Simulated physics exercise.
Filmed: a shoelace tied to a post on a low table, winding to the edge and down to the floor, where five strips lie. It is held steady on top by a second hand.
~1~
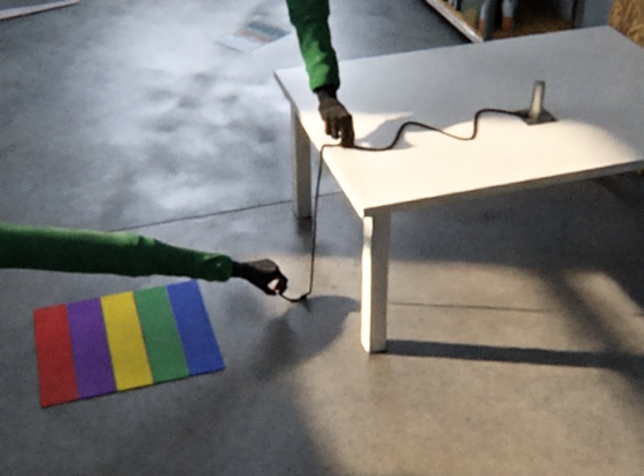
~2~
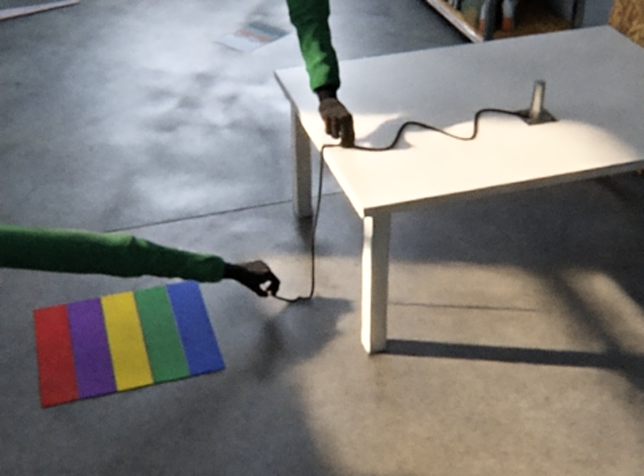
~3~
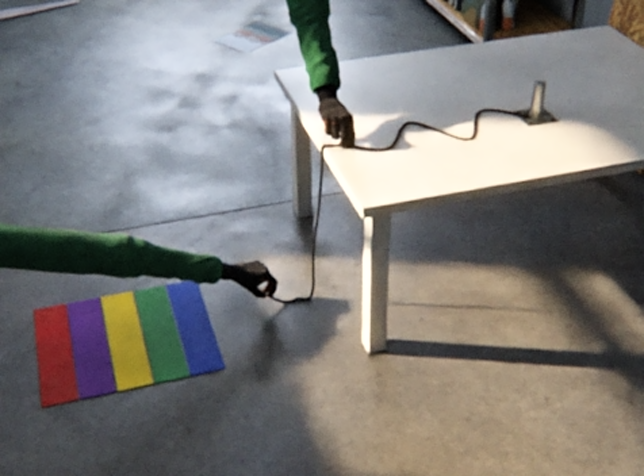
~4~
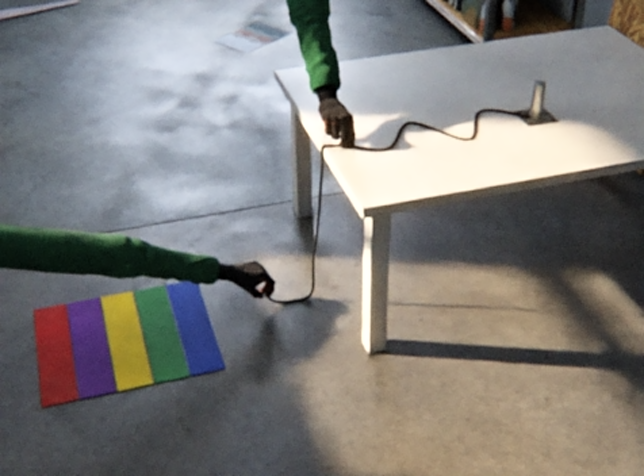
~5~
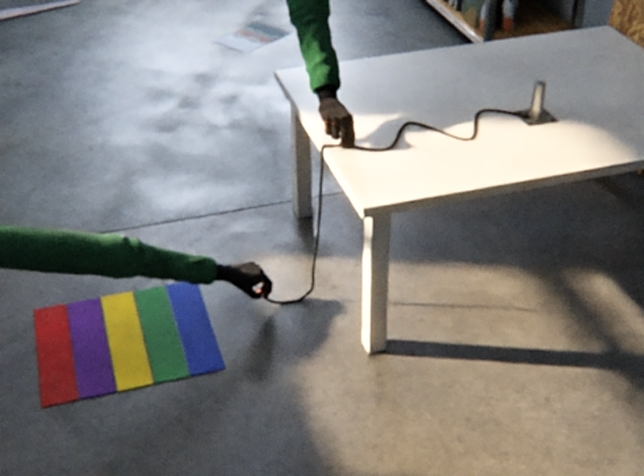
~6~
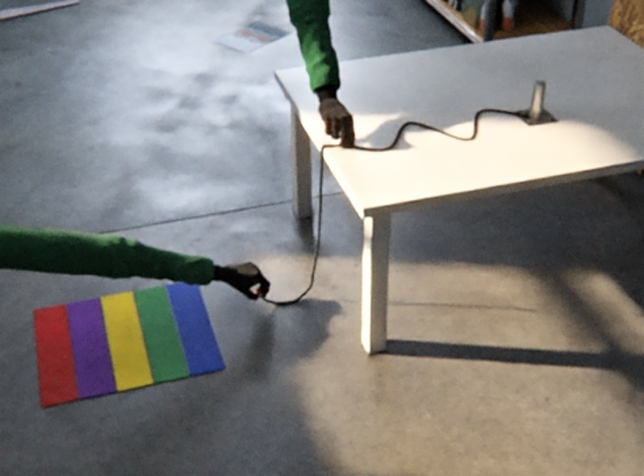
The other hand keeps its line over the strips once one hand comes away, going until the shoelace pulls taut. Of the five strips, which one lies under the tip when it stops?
The red strip.
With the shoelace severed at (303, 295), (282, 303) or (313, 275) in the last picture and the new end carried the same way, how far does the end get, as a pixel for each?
The pixels come out at around (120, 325), (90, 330) and (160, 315), one per try.
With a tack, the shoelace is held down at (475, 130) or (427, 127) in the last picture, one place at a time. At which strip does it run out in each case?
Colour per try: Purple / yellow.
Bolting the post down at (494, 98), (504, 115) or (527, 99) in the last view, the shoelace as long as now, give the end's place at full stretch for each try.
Places per try: (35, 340); (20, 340); (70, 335).
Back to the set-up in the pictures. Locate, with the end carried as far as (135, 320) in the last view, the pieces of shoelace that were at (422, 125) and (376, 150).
You'll find them at (369, 140) and (313, 186).
A little later, end near (135, 320); over yellow.
Next, end near (86, 330); over purple.
When it is tight, end near (57, 335); over red. It gets as far as the red strip.
